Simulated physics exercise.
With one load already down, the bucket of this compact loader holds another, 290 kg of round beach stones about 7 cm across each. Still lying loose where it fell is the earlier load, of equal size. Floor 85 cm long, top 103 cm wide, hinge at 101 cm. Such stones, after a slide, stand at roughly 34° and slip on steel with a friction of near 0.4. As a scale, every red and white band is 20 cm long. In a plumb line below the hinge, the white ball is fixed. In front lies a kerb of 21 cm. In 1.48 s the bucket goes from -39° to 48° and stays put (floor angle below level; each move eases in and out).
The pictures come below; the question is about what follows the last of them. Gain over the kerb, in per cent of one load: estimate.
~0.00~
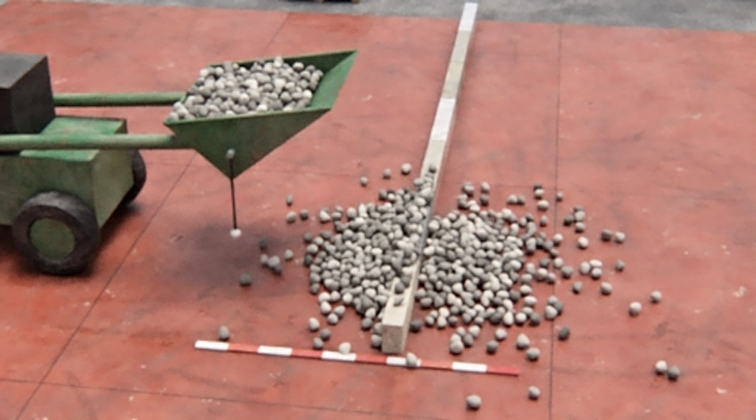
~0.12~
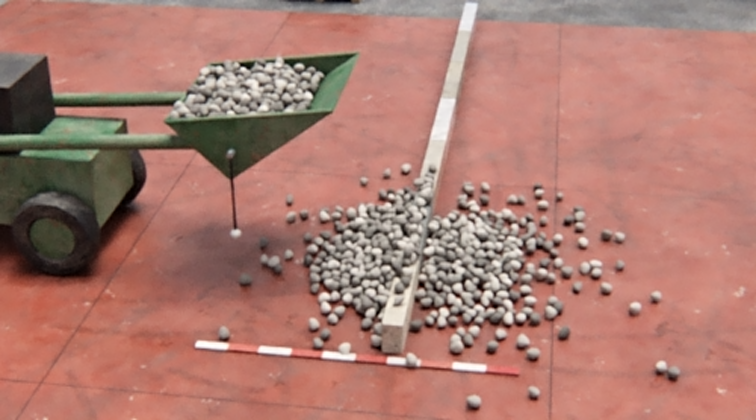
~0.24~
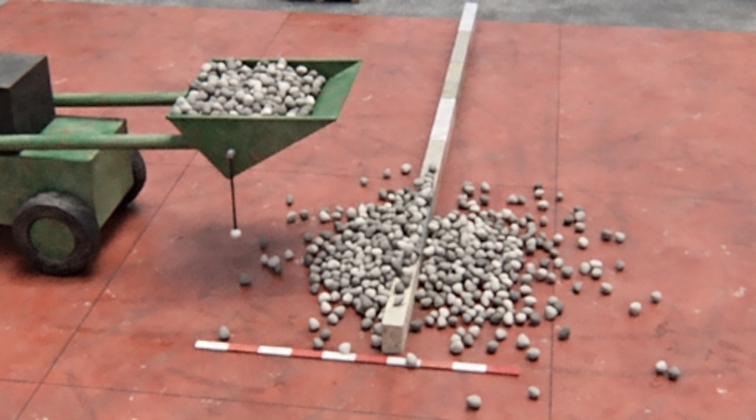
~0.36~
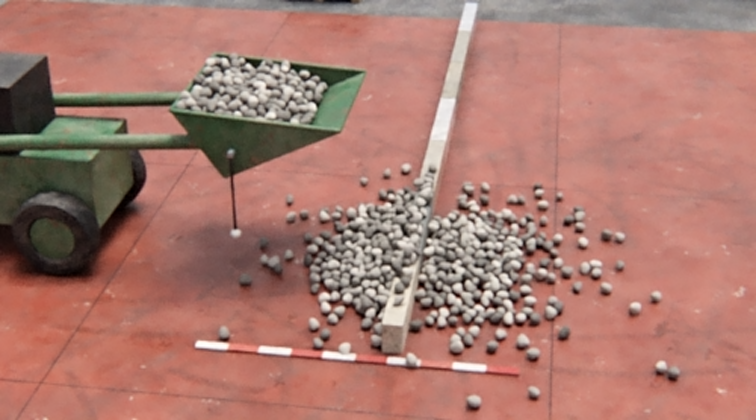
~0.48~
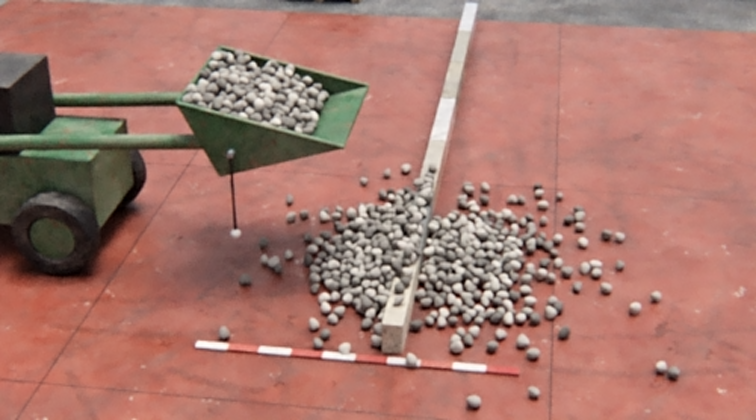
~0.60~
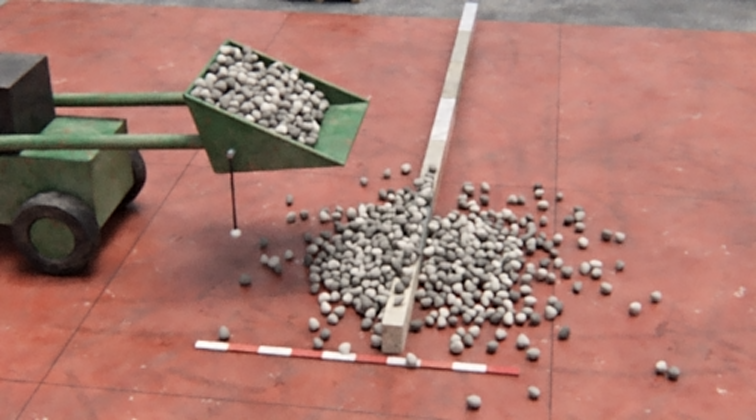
Approx. 0 %.
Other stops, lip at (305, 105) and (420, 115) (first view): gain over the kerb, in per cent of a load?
Close to 0 per cent, followed by close to 75 per cent.
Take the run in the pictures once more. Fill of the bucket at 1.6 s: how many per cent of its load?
About 20 percent.
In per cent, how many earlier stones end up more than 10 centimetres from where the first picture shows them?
Estimate: 5 %, roughly.
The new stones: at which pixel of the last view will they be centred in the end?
They come to rest centred about (344, 244).
After 1.1 s the floor is at 34°; in per cent of one load, 95 in the bucket, 60 on this side of the kerb, 46 over the kerb; the foremost stones are at (634, 293).
After 1.6 s the floor is at 48°; in per cent of one load, 18 in the bucket, 137 on this side of the kerb, 46 over the kerb; the foremost stones are at (634, 293).
After 1.9 s the floor is at 48°; in per cent of one load, 0 in the bucket, 155 on this side of the kerb, 46 over the kerb; the foremost stones are at (634, 293).
After 4.4 s the floor is at 48°; in per cent of one load, 0 in the bucket, 155 on this side of the kerb, 46 over the kerb; the foremost stones are at (634, 293). Net gain over the kerb, 0.
